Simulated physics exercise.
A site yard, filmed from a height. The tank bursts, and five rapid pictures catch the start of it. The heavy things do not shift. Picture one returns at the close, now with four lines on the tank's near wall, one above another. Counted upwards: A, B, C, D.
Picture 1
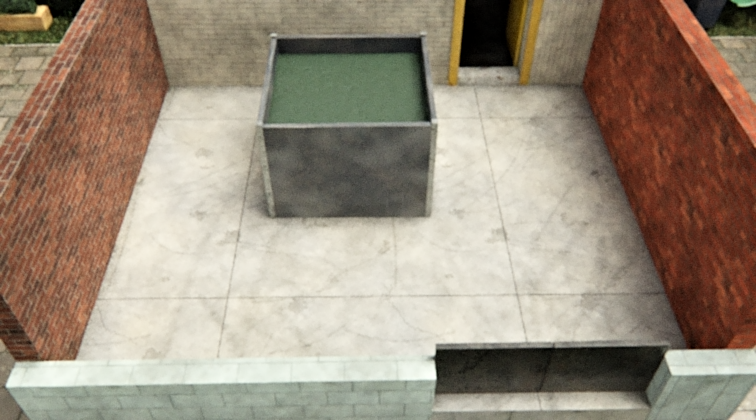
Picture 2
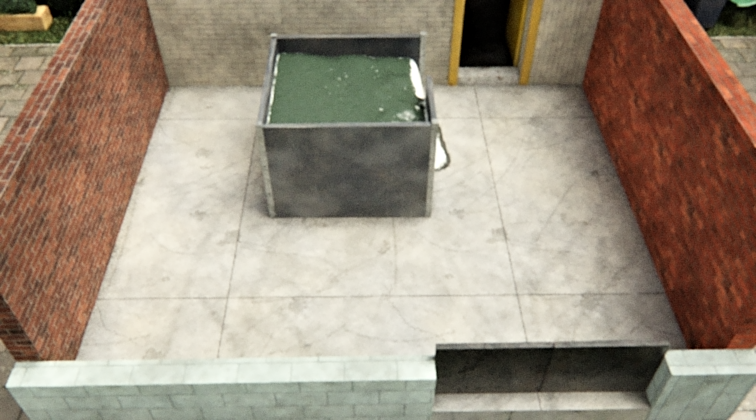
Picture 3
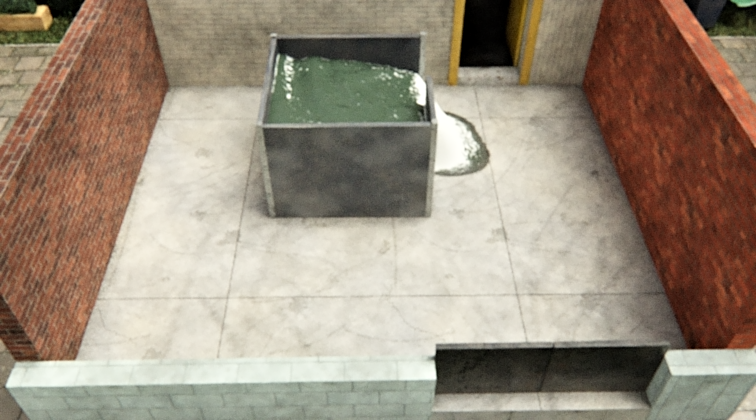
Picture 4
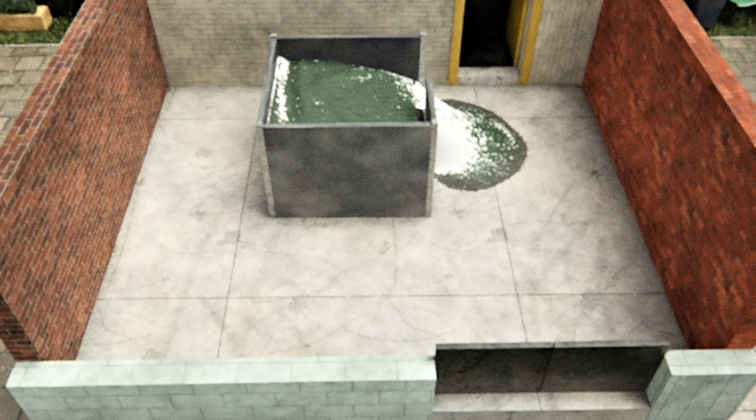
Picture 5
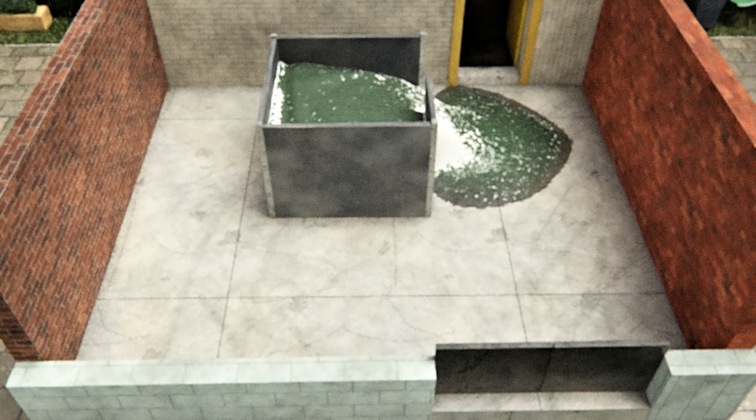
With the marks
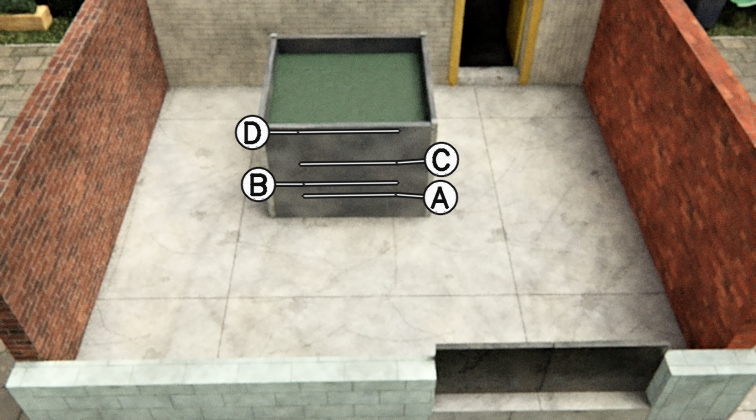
A walled concrete yard is seen from a fixed, raised viewpoint, with red brick walls at left and right, a yellow-framed doorway in the pale back wall, and a low whitish wall with a dark gate in front. A grey tank of green water stands toward the back, its surface still at first. Then the water churns white, pours out from the tank's right side, and spreads rightward across the floor in a widening, foam-flecked green pool.
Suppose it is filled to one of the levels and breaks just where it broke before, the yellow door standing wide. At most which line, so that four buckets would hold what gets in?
The limit is B.
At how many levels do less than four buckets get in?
Two.
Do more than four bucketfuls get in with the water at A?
No.
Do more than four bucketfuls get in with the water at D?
Yes, that goes wrong.
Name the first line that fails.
C it is.
In white, A at (350, 195); B at (349, 183); C at (349, 163); D at (347, 131); from the bottom up A, B, C, D.
Choosing A, nothing gets over.
Choosing B, a bucket or two gets in.
Choosing C, about 12 bucketfuls get in.
Choosing D, dozens of bucketfuls pour in.
